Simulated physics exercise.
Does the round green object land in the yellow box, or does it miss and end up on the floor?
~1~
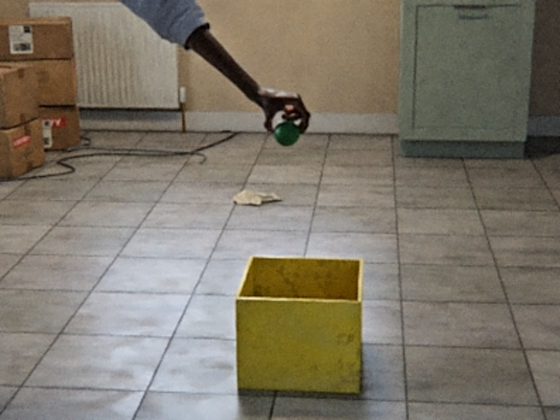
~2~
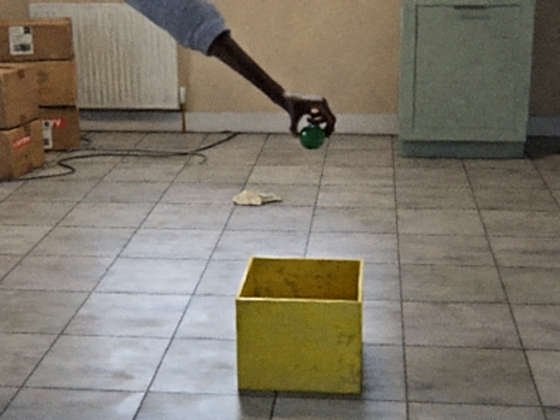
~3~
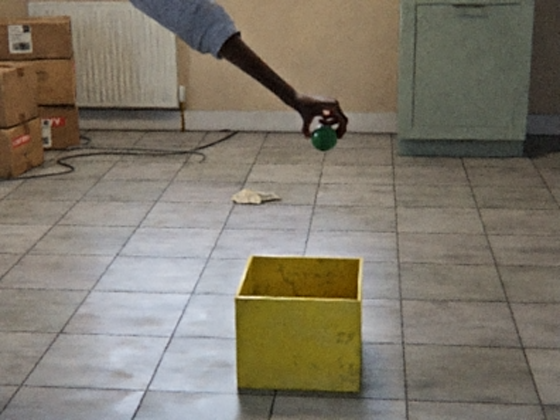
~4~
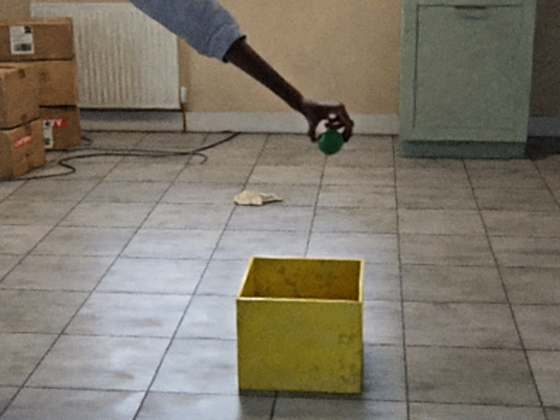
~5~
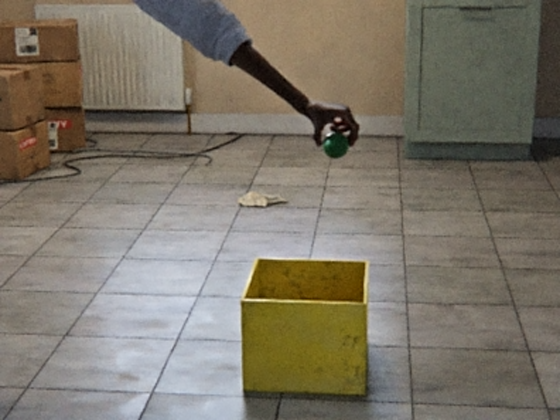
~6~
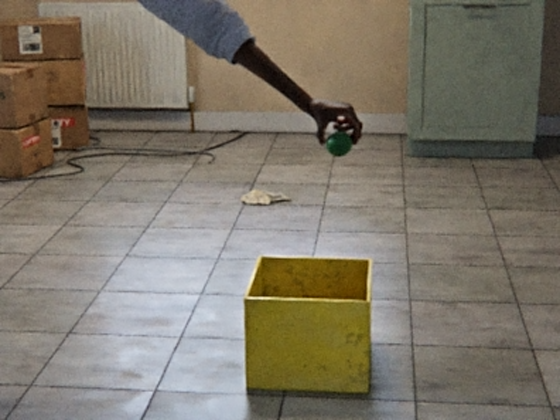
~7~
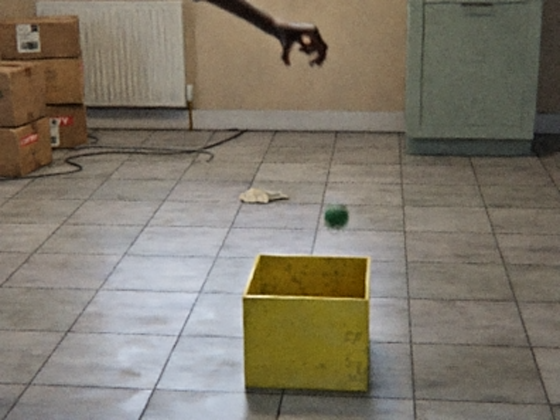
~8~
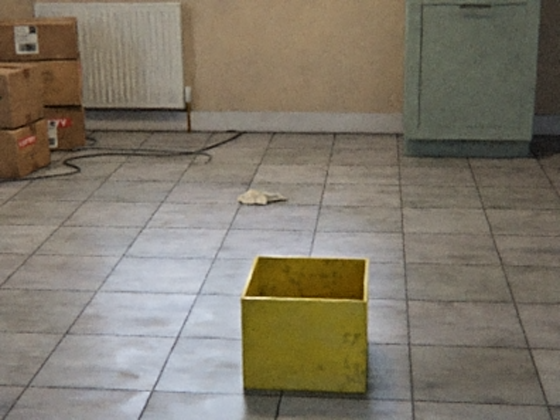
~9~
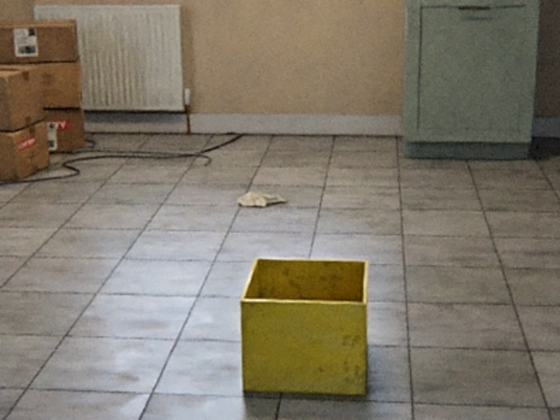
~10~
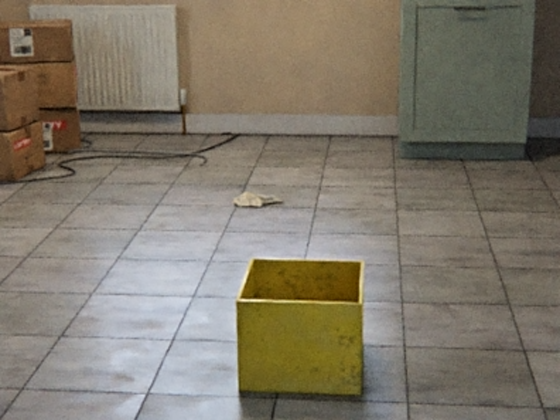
It lands in the yellow box. After the hand lets go, it falls towards the open top and is then out of sight, with none of it on the tiles around the box.
